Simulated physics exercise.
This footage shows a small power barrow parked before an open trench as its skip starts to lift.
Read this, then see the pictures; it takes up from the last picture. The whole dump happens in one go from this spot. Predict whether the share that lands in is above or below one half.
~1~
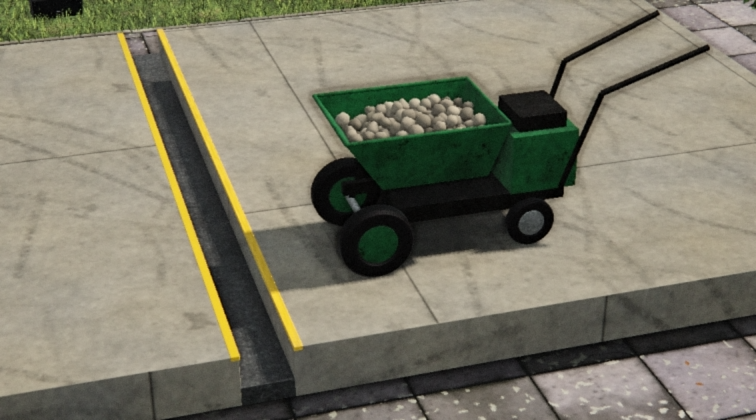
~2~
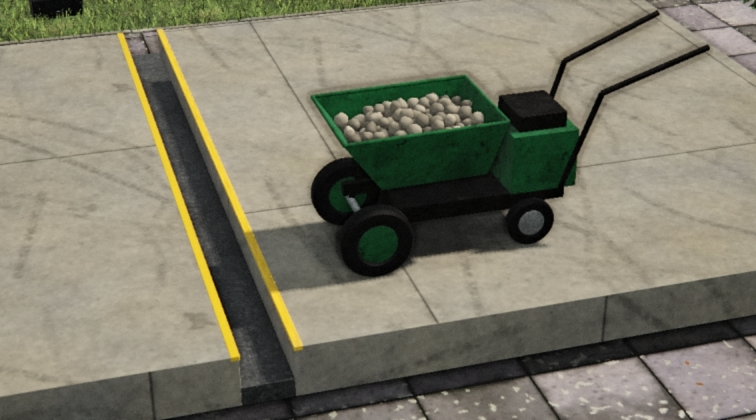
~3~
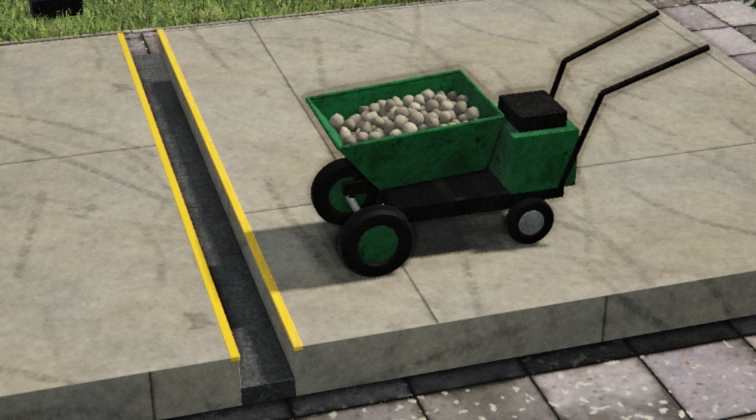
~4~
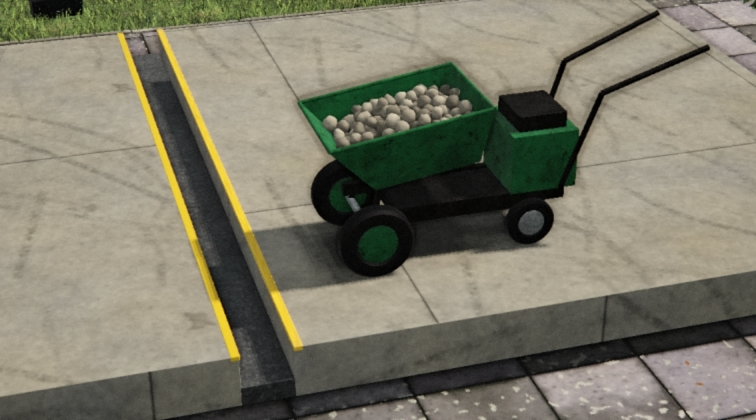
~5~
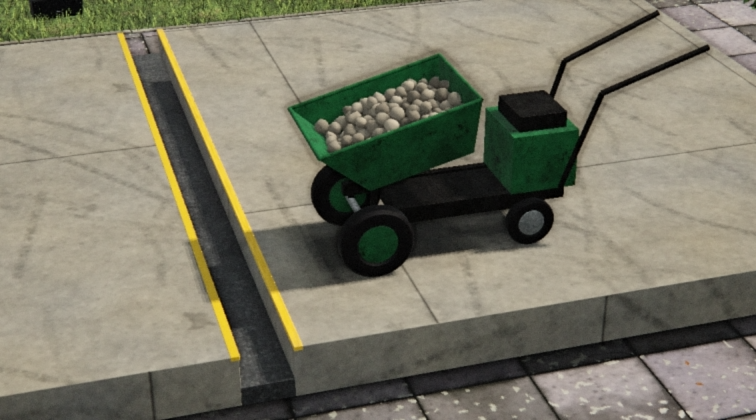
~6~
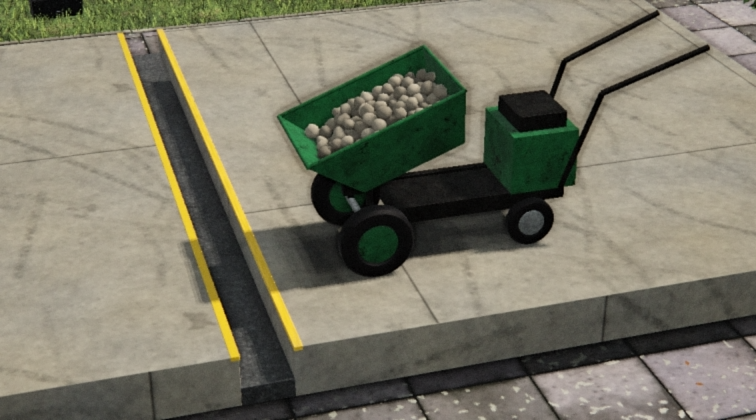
The trench will hold the main part of the load.
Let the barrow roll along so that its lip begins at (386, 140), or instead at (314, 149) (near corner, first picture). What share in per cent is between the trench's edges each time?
Estimates, in order: 80 % then 20 %.
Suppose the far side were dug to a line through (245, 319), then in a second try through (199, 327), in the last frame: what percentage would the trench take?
Estimated share: Try 1 approx. 30 in a hundred, try 2 approx. 90 in a hundred.
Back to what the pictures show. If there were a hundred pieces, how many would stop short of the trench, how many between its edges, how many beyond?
Out of a hundred: Short 0; between 65; beyond 35.
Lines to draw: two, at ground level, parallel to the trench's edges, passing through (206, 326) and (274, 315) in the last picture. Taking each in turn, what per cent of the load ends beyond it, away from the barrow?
30 % and 100 %.
Shortly afterwards, skip tipped steeply; the whole lot in the skip.
Next, skip tipped right over; the bulk in the skip; a little in or heaped over the trench; a little beyond it; a little falling.
Some moments later, skip tipped right over; a little in the skip; near two thirds in or heaped over the trench; near a third beyond it.
In the end, skip tipped right over; near two thirds in or heaped over the trench; near a third beyond it.
